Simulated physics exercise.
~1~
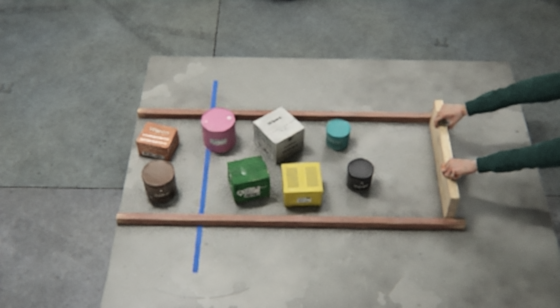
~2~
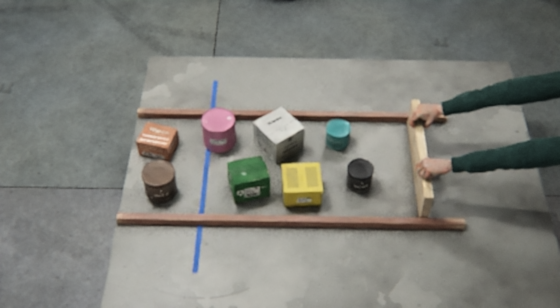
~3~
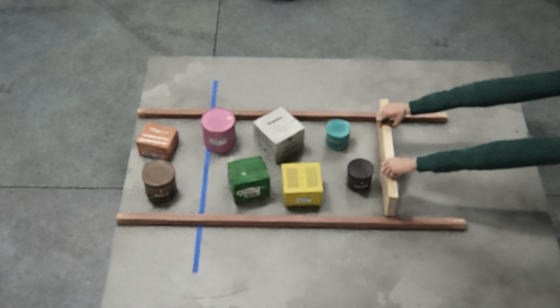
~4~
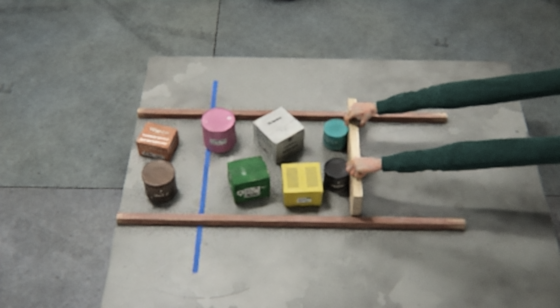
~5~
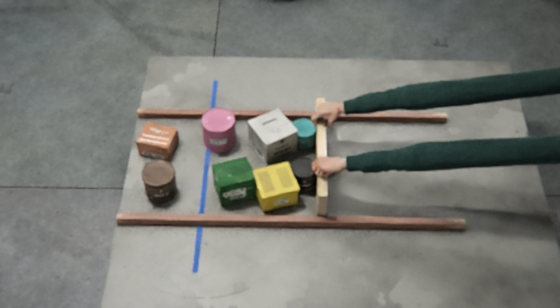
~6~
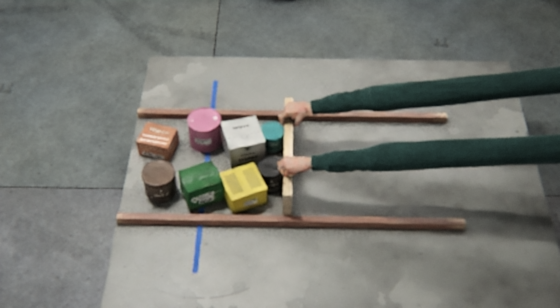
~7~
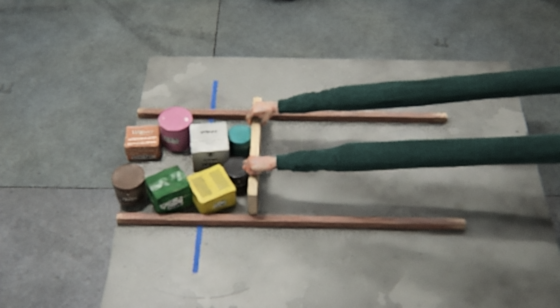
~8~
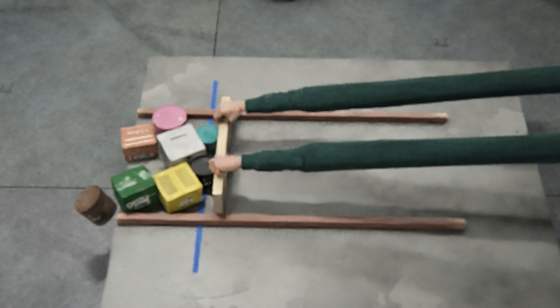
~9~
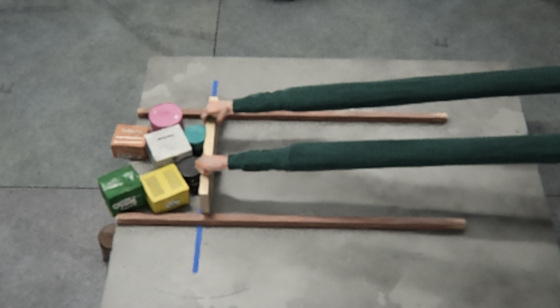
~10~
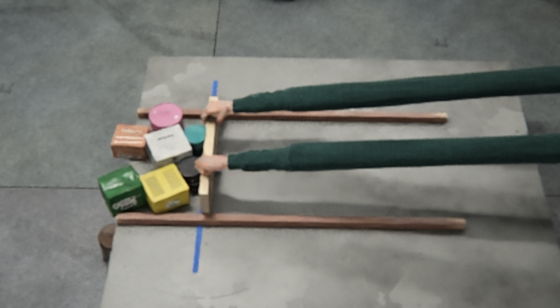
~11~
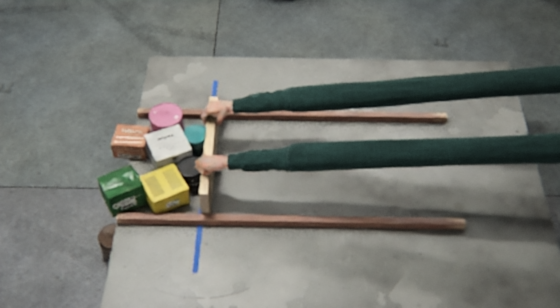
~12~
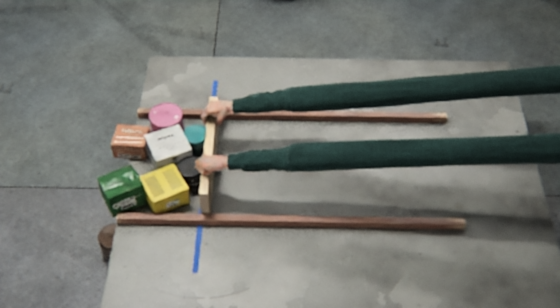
In the video, two hands slide an upright wooden plank left between two rails, pushing a cluster of colourful boxes and canisters toward the platform's edge. The brown canister drops off the left side, and the plank stops near the blue tape with the other items still on the platform.
